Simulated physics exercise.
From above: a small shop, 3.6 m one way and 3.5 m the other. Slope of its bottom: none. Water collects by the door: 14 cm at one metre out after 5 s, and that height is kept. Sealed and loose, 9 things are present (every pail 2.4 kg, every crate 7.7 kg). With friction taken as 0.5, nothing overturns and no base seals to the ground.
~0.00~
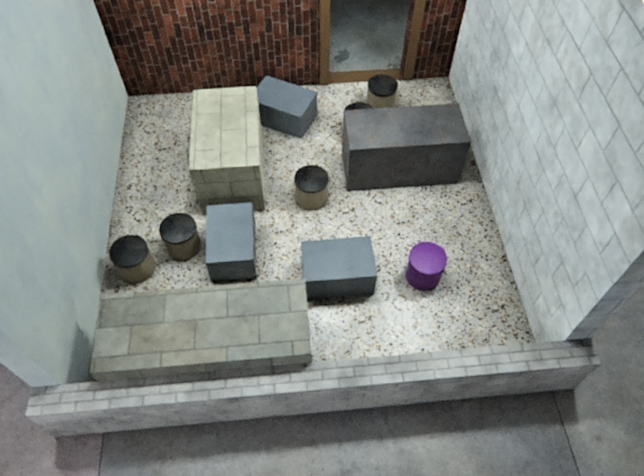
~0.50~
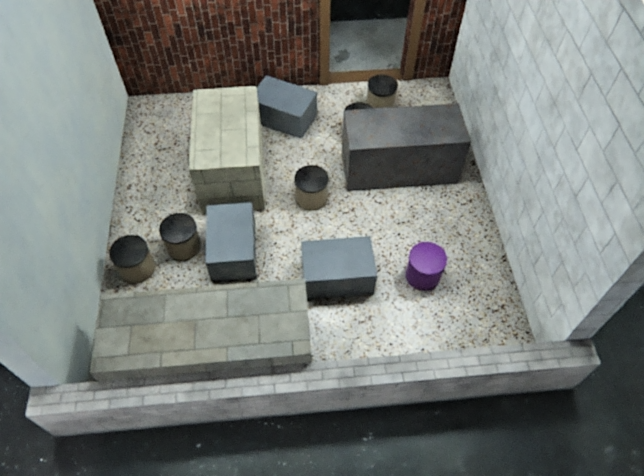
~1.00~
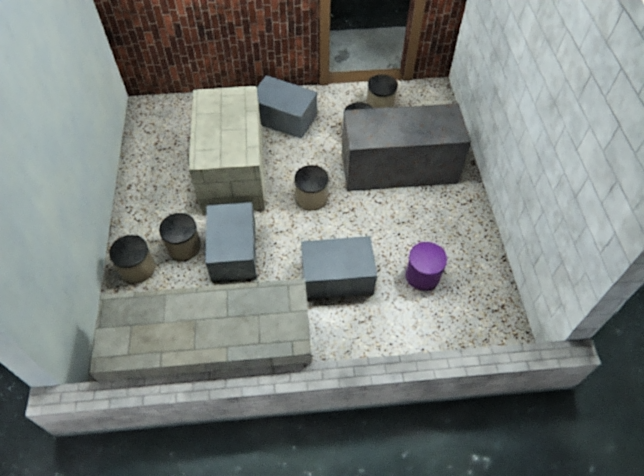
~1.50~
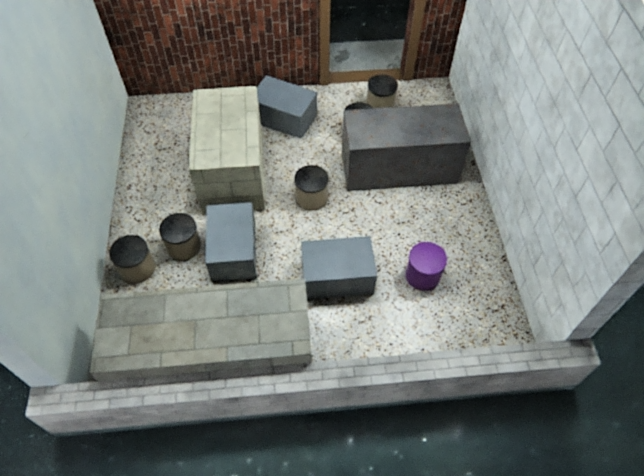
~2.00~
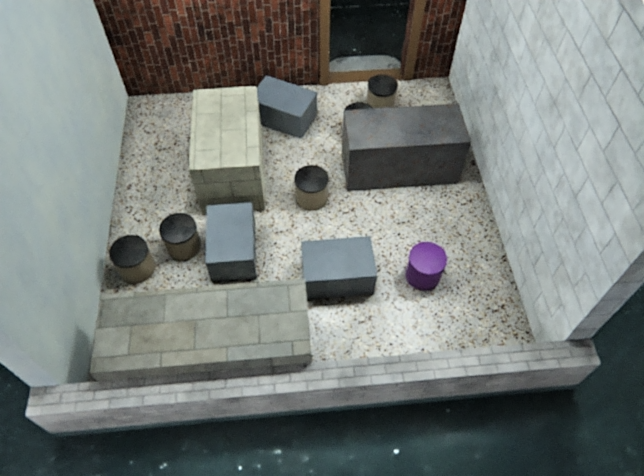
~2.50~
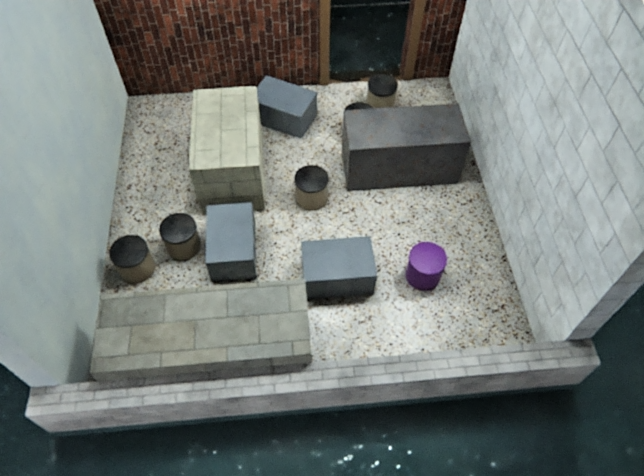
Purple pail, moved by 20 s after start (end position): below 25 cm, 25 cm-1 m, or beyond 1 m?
Displacement: Moderate.
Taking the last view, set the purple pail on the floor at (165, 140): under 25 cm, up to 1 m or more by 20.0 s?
Looks like it is pushed slightly.
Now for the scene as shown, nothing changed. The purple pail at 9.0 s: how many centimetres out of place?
Around 0 cm from the start by that time.
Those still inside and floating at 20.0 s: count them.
I'd say 9 of them.
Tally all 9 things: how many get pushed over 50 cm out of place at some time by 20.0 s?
The total is 9.
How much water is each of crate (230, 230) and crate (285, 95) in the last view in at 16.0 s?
Depth approx. 6 cm / 5 cm.
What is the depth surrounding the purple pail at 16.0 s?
Near 7 cm deep.
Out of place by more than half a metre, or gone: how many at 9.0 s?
My count gives 3.
After 4.0 s the purple pail is near (428, 258), 0.0 m from its start, aground; 0 afloat.
After 9.0 s the purple pail is near (428, 258), 0.0 m from its start, aground; 3 afloat.
After 16.0 s the purple pail is near (312, 233), 1.0 m from its start, afloat; 9 afloat.
After 20.0 s the purple pail is near (396, 304), 0.6 m from its start, afloat; 9 afloat.
